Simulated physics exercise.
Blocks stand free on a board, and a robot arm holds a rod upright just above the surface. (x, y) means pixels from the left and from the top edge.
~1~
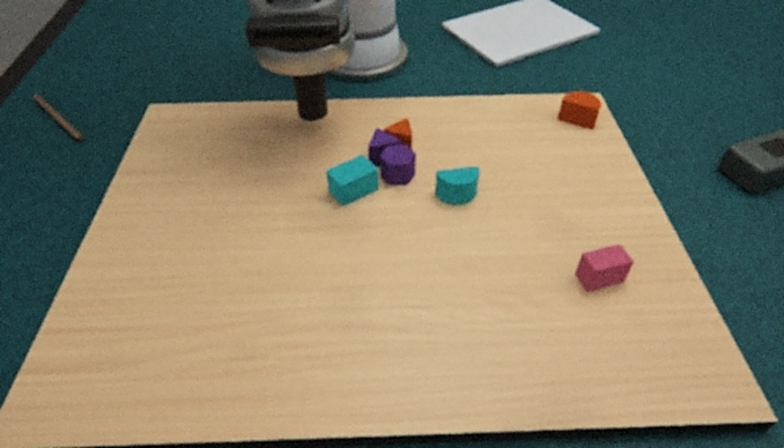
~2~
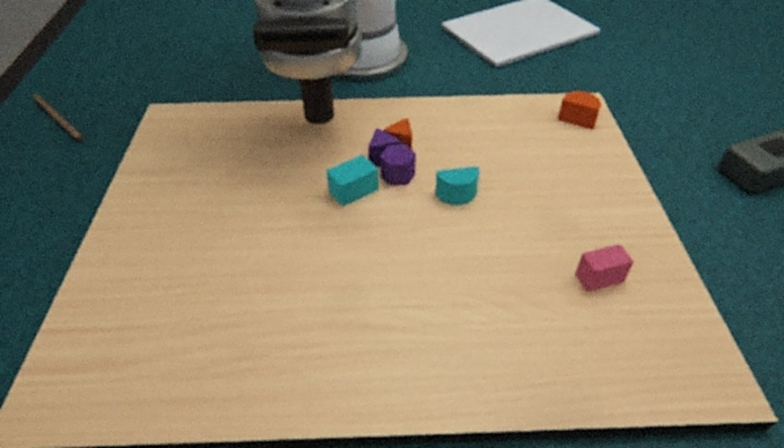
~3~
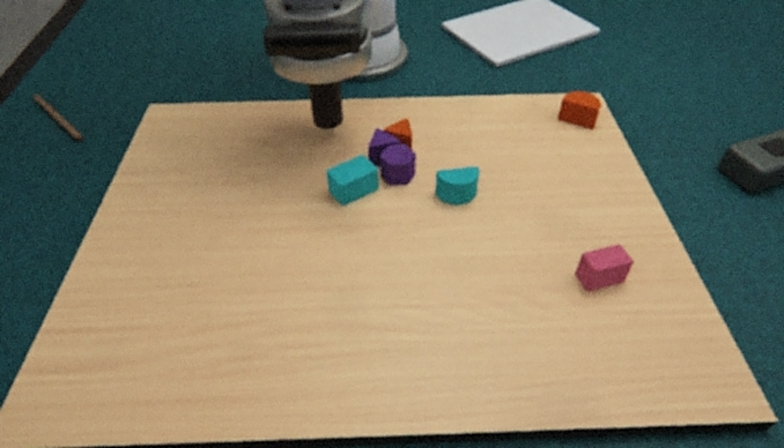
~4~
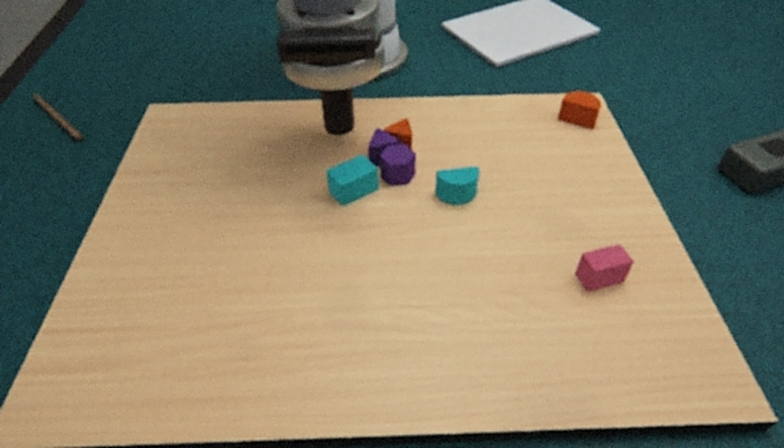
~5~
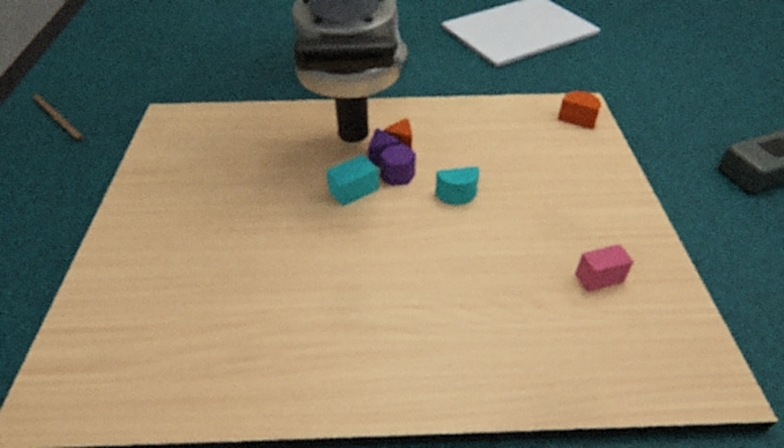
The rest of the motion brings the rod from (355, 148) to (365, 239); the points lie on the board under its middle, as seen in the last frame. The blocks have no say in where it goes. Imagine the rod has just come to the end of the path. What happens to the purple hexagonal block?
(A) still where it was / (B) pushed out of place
Letter A.
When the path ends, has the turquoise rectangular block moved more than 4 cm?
Going by the path, yes.
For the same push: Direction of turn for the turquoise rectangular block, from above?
Rotates clockwise.
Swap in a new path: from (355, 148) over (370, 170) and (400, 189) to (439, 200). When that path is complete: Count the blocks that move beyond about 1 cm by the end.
Three or more shift.
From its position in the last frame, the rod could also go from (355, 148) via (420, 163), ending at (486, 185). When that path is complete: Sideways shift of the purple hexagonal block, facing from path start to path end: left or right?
It is displaced to the right.
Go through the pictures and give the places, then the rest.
The first picture shows rod's lower end at (313, 113); turquoise rectangular block at (352, 169); purple hexagonal block at (398, 154).
The second picture shows rod at (320, 116); blocks still.
The third picture shows rod at (328, 121); blocks still.
The fourth picture shows rod at (340, 126); blocks still.
The fifth picture shows rod at (354, 134); turquoise rectangular block at (352, 169); purple hexagonal block at (398, 154).
The first path, step by step. One third of the way, rod at (356, 161); turquoise rectangular block at (353, 175), turned 25° clockwise.
Two thirds of the way, rod at (360, 191); turquoise rectangular block at (347, 206), turned 60° clockwise.
At the end, rod at (364, 225); turquoise rectangular block at (337, 237), turned 90° clockwise; purple hexagonal block still.
